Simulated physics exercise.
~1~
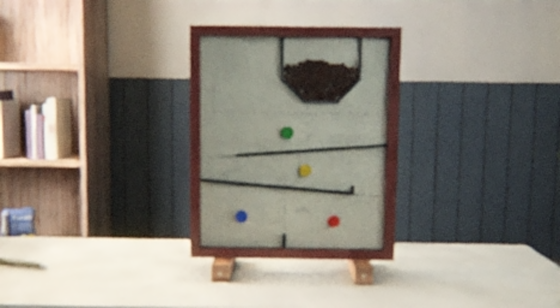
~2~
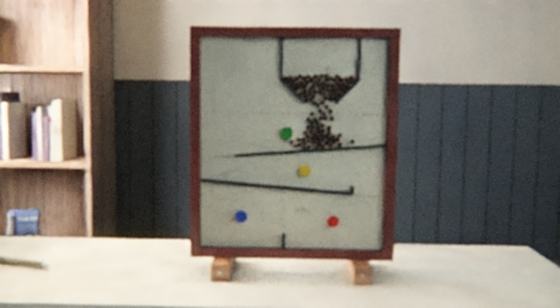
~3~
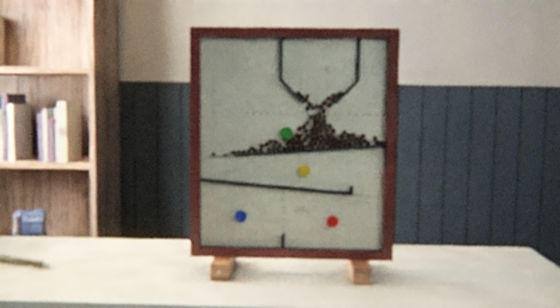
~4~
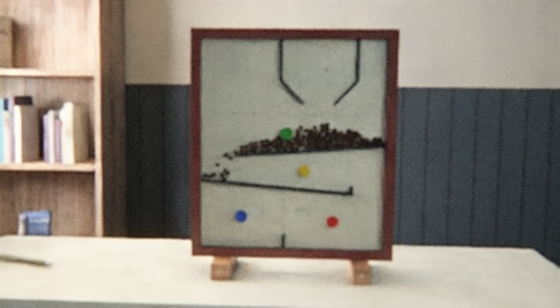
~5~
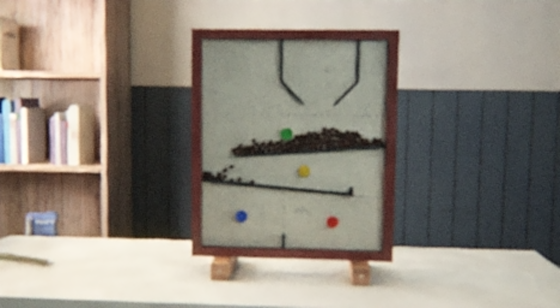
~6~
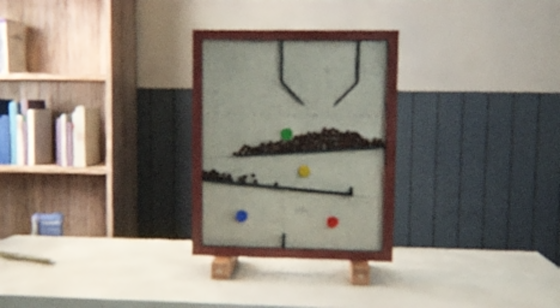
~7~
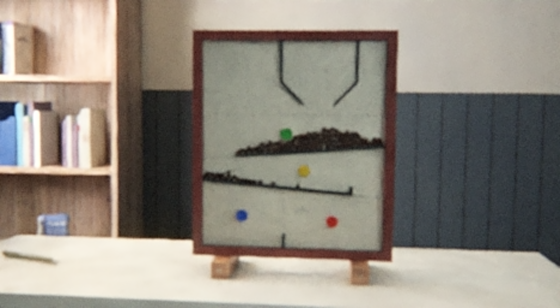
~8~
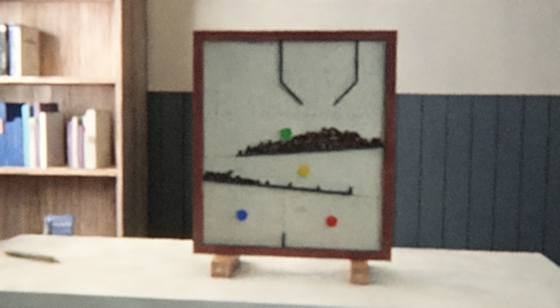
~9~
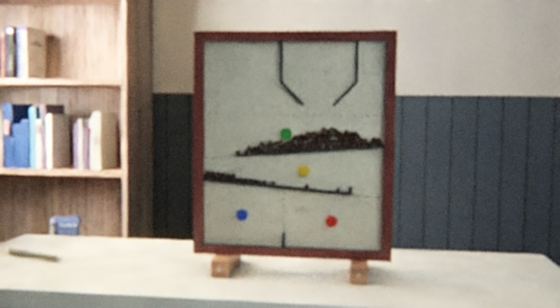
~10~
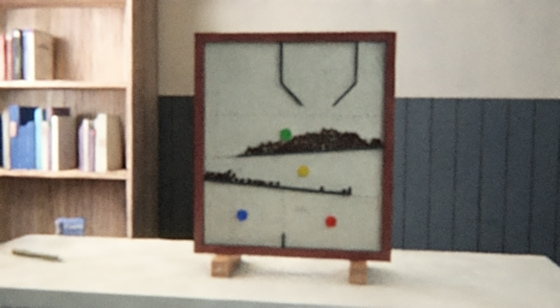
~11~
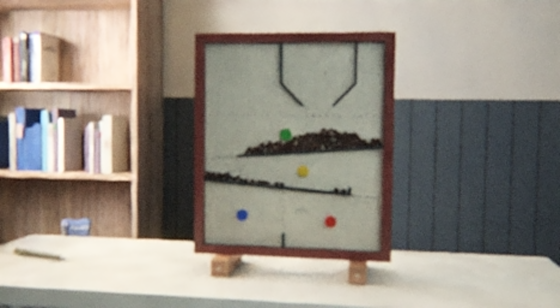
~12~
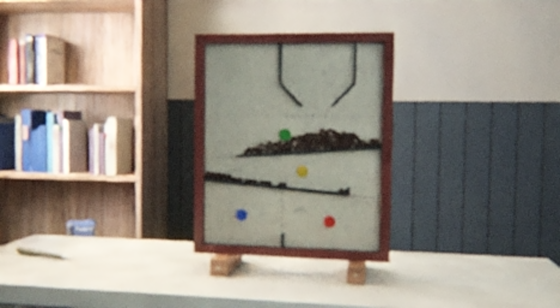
Dark beads pour from the open hopper at the top of an upright, red-framed case standing on a pale table, with a bookshelf to the left. They pile up beside the green dot on the upper sloping line as the hopper empties. The heap spreads down the slope to the left, and some beads spill over its lower end onto the line beneath. These trail rightward in a thin layer below the yellow dot. The view drifts slightly while most beads rest by the green dot, leaving the blue and red areas empty.
